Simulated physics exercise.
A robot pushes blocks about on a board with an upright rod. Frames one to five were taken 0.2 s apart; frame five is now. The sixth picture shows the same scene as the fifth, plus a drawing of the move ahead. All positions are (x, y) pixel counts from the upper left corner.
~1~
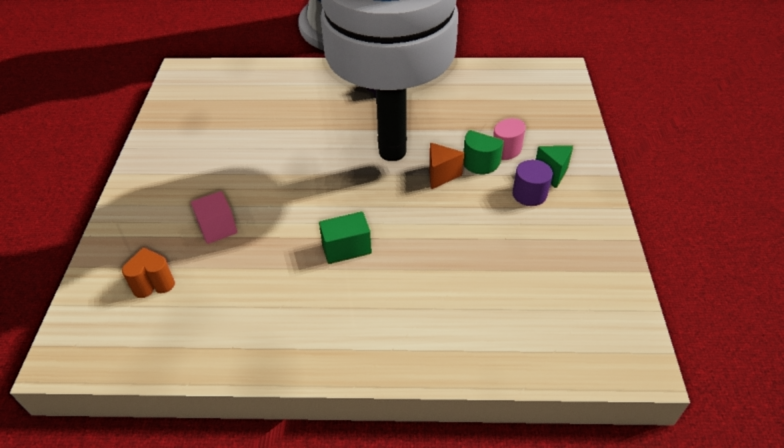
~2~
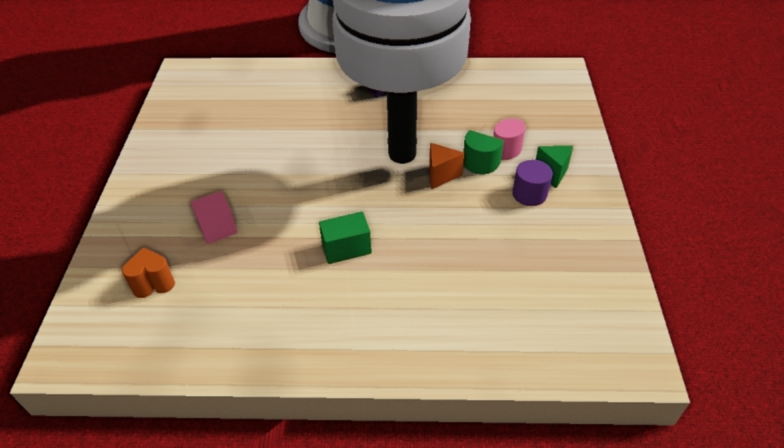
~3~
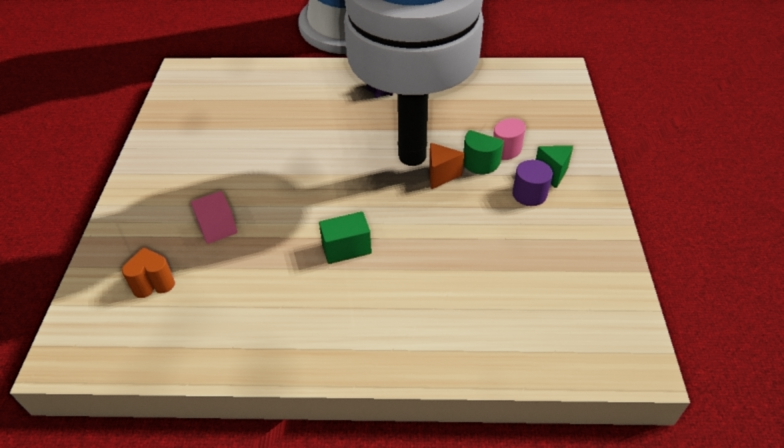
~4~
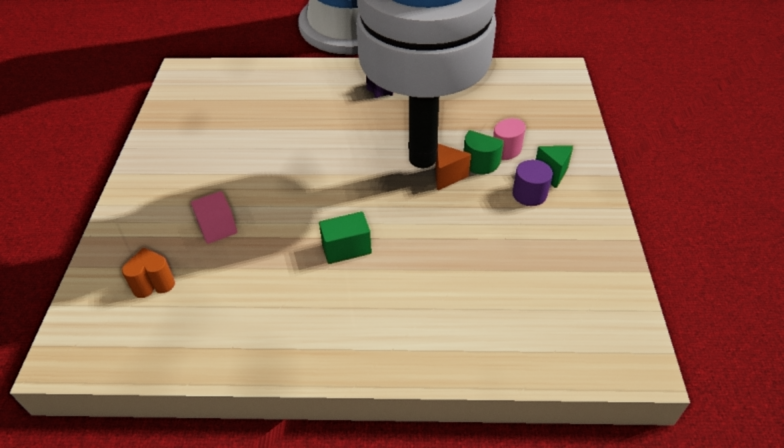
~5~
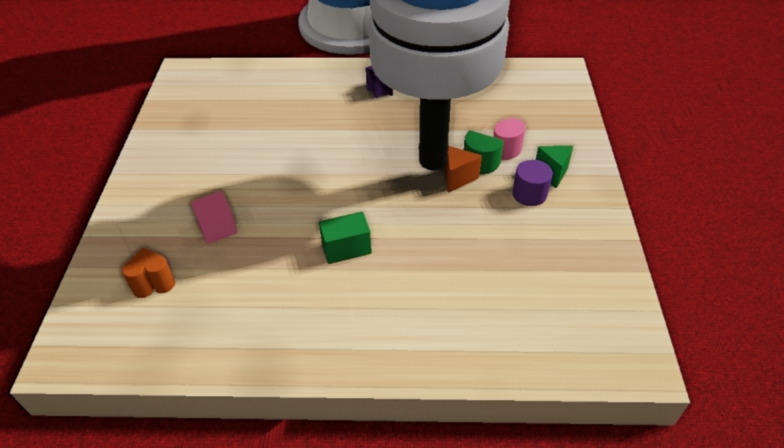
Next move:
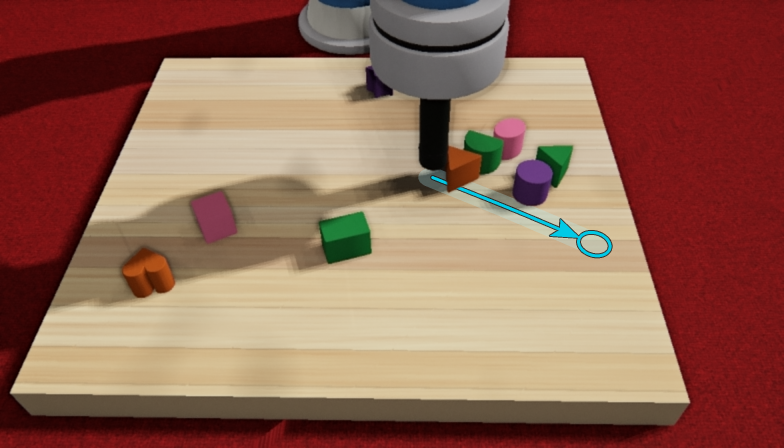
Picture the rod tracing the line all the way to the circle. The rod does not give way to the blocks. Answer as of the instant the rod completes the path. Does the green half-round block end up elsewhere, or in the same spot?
Once the rod is done, the green half-round block remains in the old spot.
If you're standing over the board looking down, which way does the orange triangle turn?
The sense of turning is anti-clockwise.
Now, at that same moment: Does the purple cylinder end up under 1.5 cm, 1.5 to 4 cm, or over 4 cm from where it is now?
The shift is below 1.5 cm.
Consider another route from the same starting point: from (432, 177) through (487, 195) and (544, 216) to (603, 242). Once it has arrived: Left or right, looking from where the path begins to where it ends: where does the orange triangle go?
Goes left.
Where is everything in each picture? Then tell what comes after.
In the first frame, lower end of the rod at (393, 153), tops of blocks, orange triangle at (442, 153), green half-round block at (482, 141), purple cylinder at (534, 171).
In the second frame, rod at (402, 156), blocks as before.
In the third frame, rod at (412, 158), blocks as before.
In the fourth frame, rod at (423, 160), orange triangle at (449, 155).
In the fifth frame, rod at (433, 162), orange triangle at (460, 156), green half-round block at (482, 141), purple cylinder at (534, 171).
The drawn path runs in a line from (432, 177) to (594, 244).
What follows on the original path. One third of the way, rod at (486, 183); orange triangle at (507, 164), turned 40° anticlockwise.
Two thirds of the way, rod at (540, 205); orange triangle at (510, 163), turned 50° anticlockwise; purple cylinder at (540, 170).
At the end, rod at (599, 229); orange triangle at (510, 163), turned 50° anticlockwise; green half-round block not moved; purple cylinder at (540, 170).
